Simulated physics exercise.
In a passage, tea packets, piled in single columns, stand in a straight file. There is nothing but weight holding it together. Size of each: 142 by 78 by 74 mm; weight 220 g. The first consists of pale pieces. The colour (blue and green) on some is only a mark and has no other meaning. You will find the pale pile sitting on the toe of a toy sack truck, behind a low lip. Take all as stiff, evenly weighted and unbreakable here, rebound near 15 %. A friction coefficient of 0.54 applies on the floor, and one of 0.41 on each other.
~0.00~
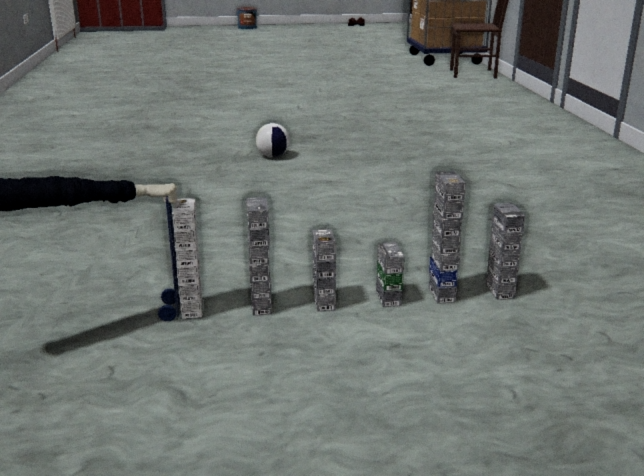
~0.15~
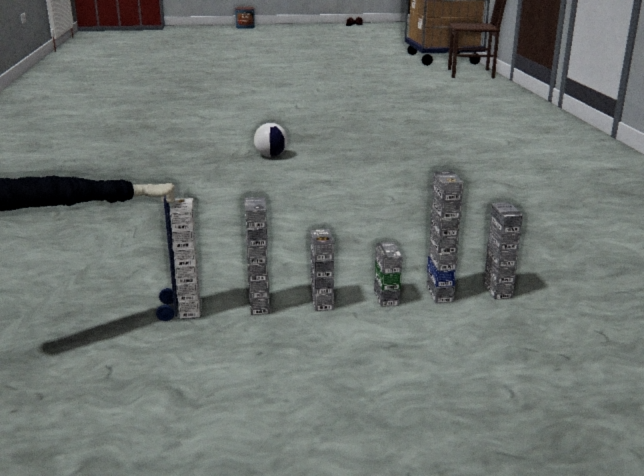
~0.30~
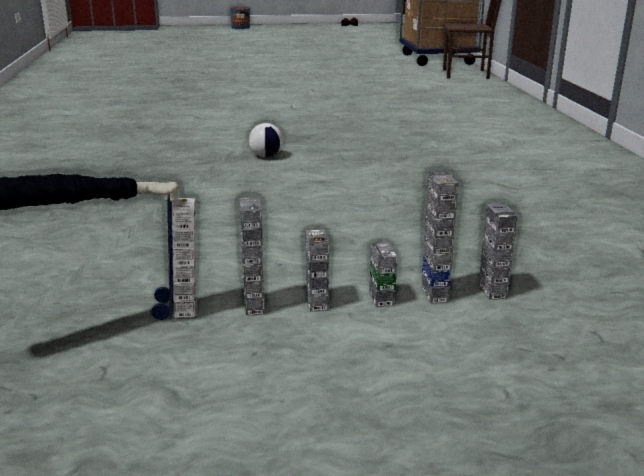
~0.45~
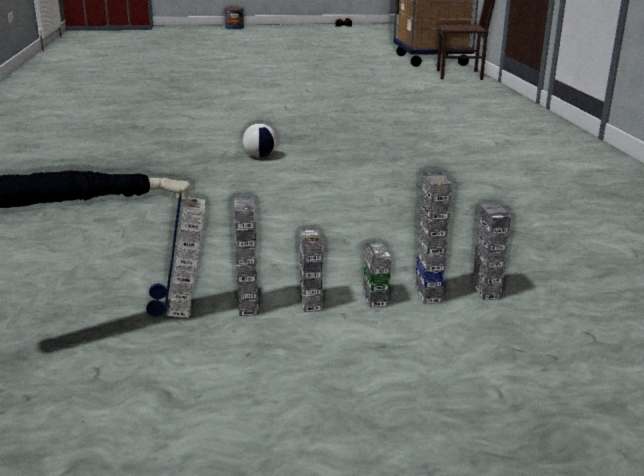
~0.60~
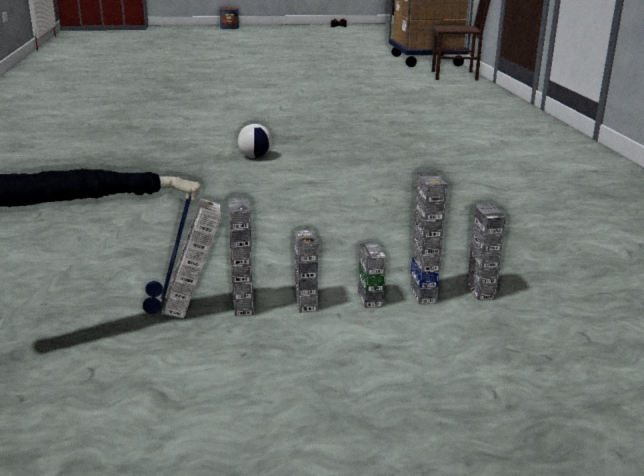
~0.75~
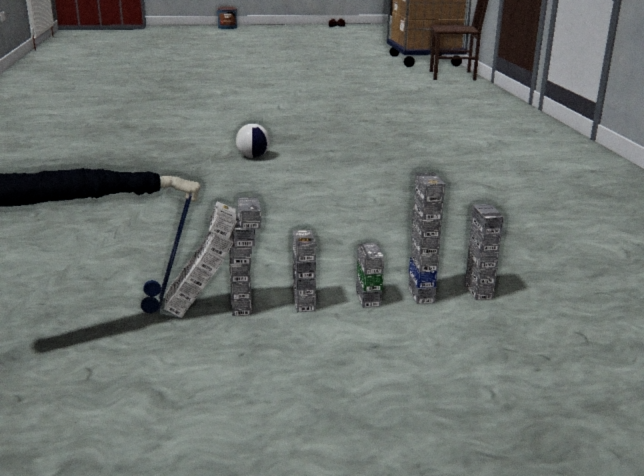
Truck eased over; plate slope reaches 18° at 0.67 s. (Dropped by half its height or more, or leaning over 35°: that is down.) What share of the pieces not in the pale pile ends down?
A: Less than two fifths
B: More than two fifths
More than two fifths (B).
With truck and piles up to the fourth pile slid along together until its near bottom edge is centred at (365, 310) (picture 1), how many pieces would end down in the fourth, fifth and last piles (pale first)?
Pile by pile that makes fourth 3, fifth 0, last 0.
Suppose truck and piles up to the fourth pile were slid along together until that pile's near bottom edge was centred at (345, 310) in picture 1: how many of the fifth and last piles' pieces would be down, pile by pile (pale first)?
In that case fifth 0, last 0.
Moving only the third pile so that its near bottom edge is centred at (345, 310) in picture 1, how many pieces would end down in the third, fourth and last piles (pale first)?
You'd end with the third pile at 3, the fourth at 2 and the last at 0 down.
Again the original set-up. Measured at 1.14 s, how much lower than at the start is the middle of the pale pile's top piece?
I'd put it at close to 20 cm below where it started.
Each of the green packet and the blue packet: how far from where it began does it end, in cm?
So green shifts 16 cm, while blue shifts 12 cm.
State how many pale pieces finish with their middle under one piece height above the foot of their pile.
I count 3 in total.
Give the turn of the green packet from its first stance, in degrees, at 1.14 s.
At that moment, roughly 0 degrees.
After 1.14 s, 6 of the pale pile down; 6 of the 25 other packets down.
After 2.18 s, 6 of the pale pile down; 19 of the 25 other packets down; blue packet 67° from how it stood, 30 mm lower; green packet 64° from how it stood, 6 cm lower.
In the end (3.4 s), 6 of the pale pile down; 24 of the 25 other packets down; blue packet on its side; green packet 67° from how it stood, 6 cm lower. That is 96 per cent. From the last view, middles, blue packet near (445, 286), green packet near (403, 287).
